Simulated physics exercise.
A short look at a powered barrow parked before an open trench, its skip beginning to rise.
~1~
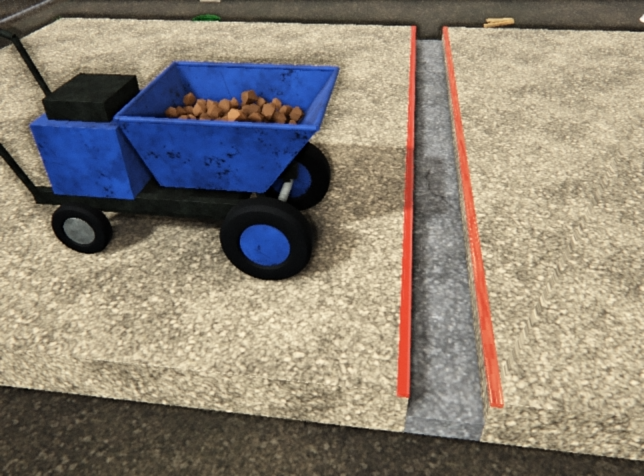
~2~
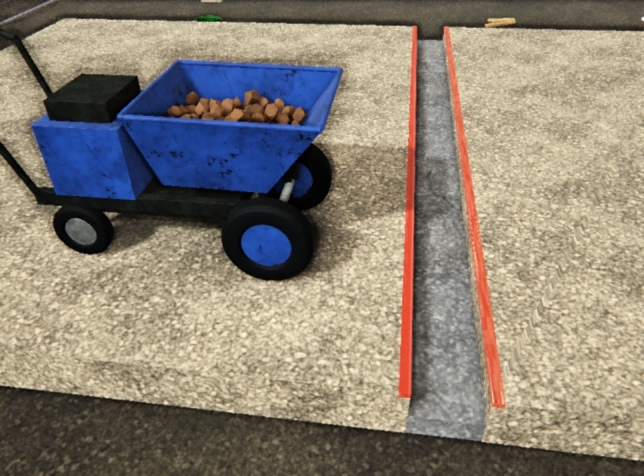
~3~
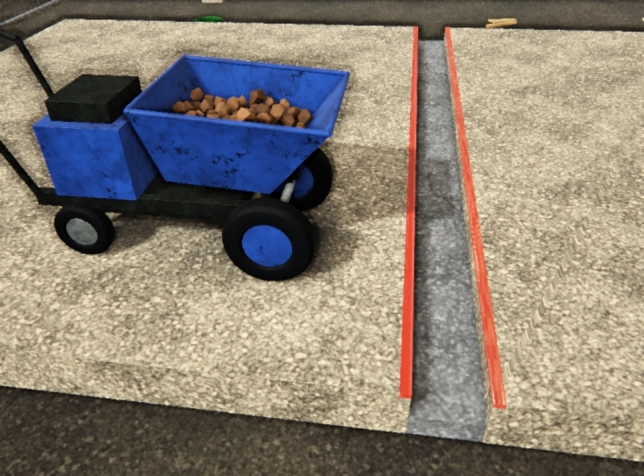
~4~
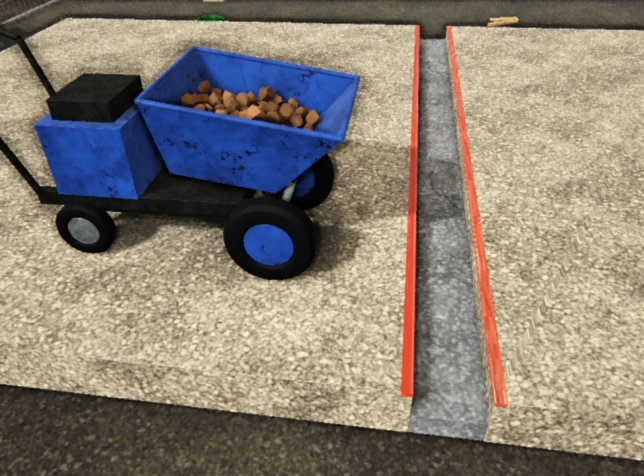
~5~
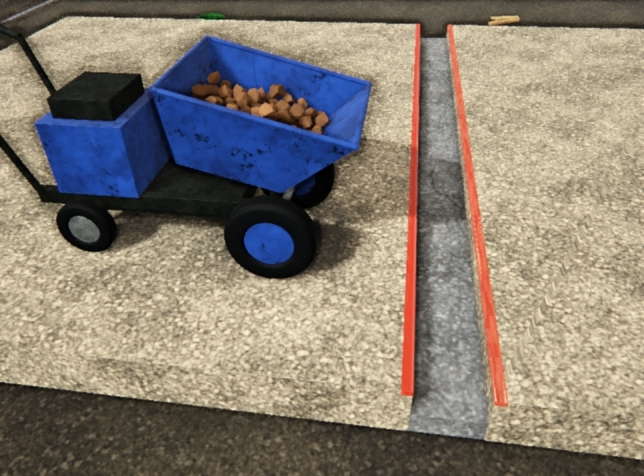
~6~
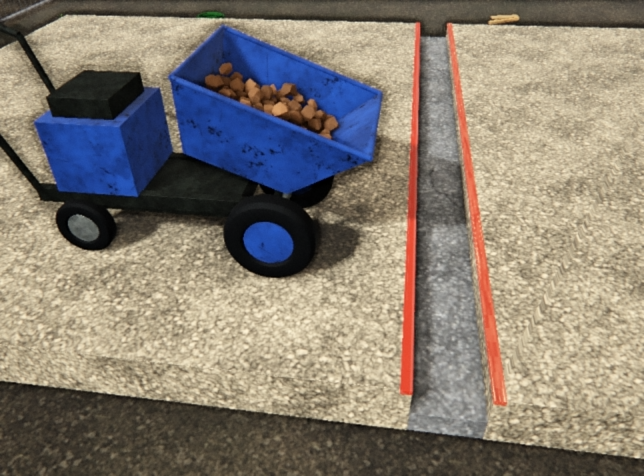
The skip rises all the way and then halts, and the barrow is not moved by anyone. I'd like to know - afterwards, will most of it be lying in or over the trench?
The trench is going to be left with upwards of half the load.
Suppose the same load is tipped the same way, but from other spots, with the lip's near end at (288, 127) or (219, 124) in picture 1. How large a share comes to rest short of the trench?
10 % for the first, 50 % for the second.
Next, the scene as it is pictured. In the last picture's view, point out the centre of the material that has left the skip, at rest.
(444, 258).
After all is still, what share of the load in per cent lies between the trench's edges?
About 70 %.
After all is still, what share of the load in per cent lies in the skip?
Result: Close to 25 per cent.
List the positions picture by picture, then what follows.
Lip of the skip at (316, 129), level; top of the load at (229, 124), clay clods; first edge of the trench at (405, 326); far edge at (488, 334), the trench over half as wide as the skip, and about half as deep as wide, in the first picture.
Lip of the skip at (320, 130), tipped barely; top of the load at (232, 123), in the second picture.
Lip of the skip at (329, 134), tipped barely; top of the load at (228, 123), in the third picture.
Lip of the skip at (341, 140), tipped a little; top of the load at (223, 117), in the fourth picture.
Lip of the skip at (356, 148), tipped a little; top of the load at (232, 111), in the fifth picture.
Lip of the skip at (370, 159), tipped clearly; top of the load at (233, 110); first edge of the trench at (409, 324); far edge at (492, 332), in the sixth picture.
Soon, skip tipped steeply; all in the skip.
A while on, skip tipped right over; most in the skip; a stray few short of the trench; about a quarter in or heaped over the trench.
Towards the end, skip tipped right over; about a quarter in the skip; a stray few short of the trench; about two thirds in or heaped over the trench; a stray few beyond it.
Finally, skip tipped right over; about a quarter in the skip; a stray few short of the trench; about two thirds in or heaped over the trench; a stray few beyond it.
